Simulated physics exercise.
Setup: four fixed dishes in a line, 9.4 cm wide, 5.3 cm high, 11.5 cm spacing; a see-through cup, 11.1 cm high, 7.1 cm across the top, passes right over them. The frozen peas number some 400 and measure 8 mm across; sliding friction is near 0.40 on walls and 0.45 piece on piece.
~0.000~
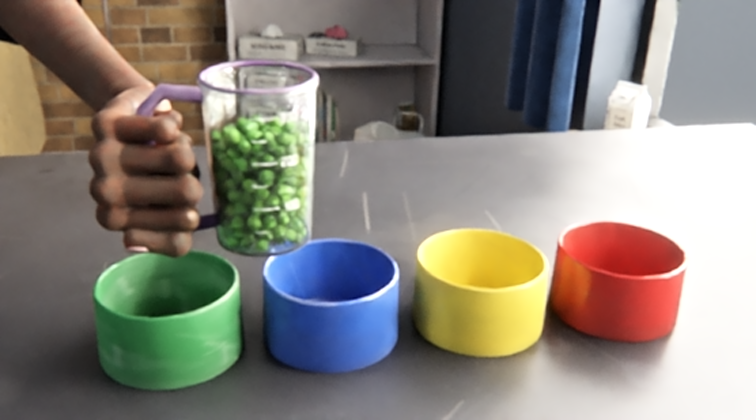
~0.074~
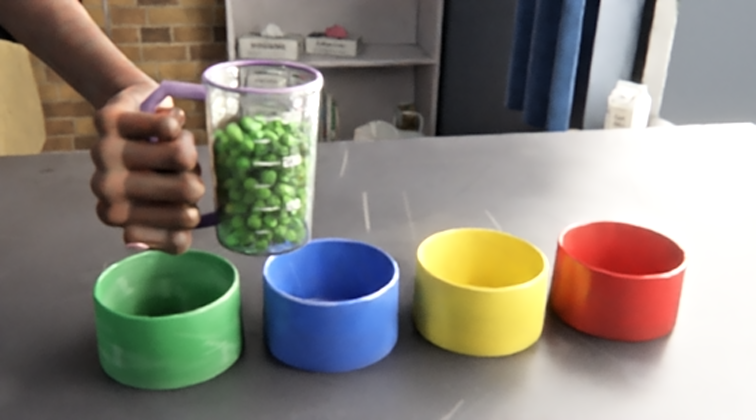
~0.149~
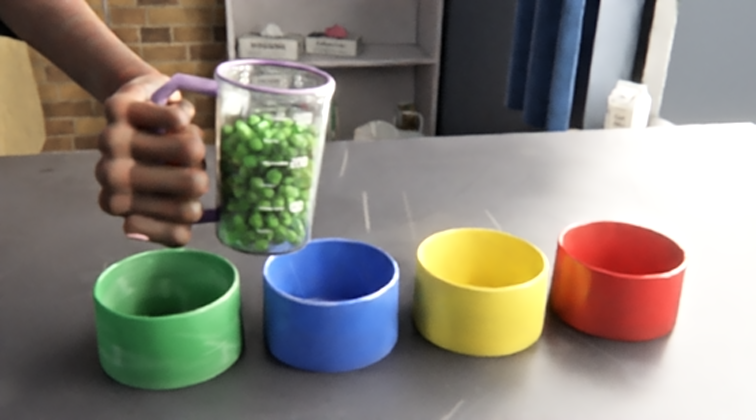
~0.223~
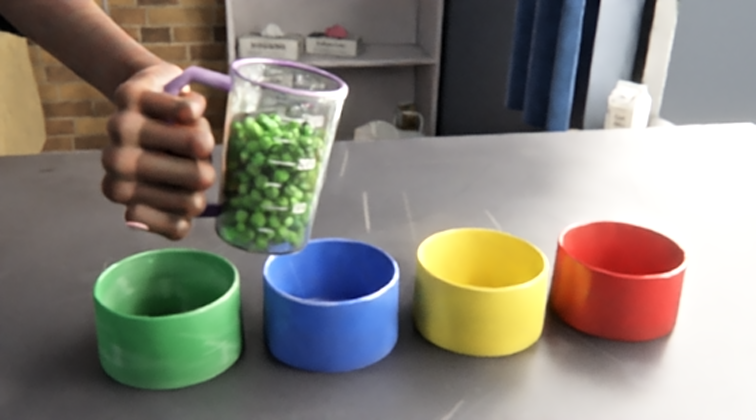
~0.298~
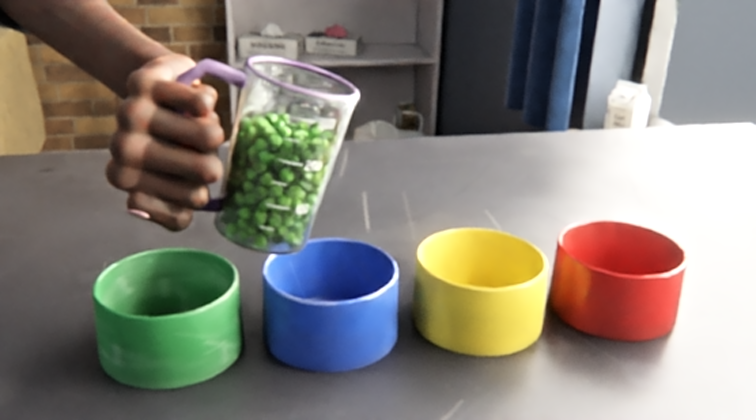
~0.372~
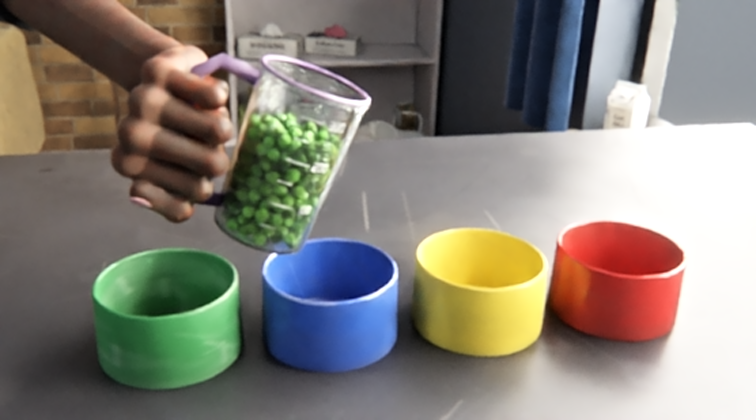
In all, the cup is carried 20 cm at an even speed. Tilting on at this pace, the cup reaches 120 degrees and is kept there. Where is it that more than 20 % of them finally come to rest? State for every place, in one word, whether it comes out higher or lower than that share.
Red: Lower, blue: Lower, green: Lower, yellow: Higher, counter: Lower.
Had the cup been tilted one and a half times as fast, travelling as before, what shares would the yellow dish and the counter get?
Result: Yellow dish 100, counter 0.
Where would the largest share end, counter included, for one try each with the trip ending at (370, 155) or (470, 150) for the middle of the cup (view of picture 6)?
Largest portions, in order: Yellow and yellow.
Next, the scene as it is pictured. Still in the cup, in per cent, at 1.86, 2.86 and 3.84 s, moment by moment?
First 50, then 0, then 0 per cent.
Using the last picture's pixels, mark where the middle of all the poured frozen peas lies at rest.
Look around (488, 287) in the last picture.
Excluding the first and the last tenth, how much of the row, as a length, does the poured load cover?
Some 6 centimetres.
After 1.86 s, tilt 119 degrees; cup holds 50 %, yellow 45 %.
After 2.86 s, tilt 120 degrees; cup holds 0 %, yellow 100 %.
After 3.84 s, tilt 120 degrees; cup holds 0 %, yellow 100 %.
By 4.1 s all is still; red 0 %, blue 0 %, green 0 %, yellow 100 %, counter 0 %.
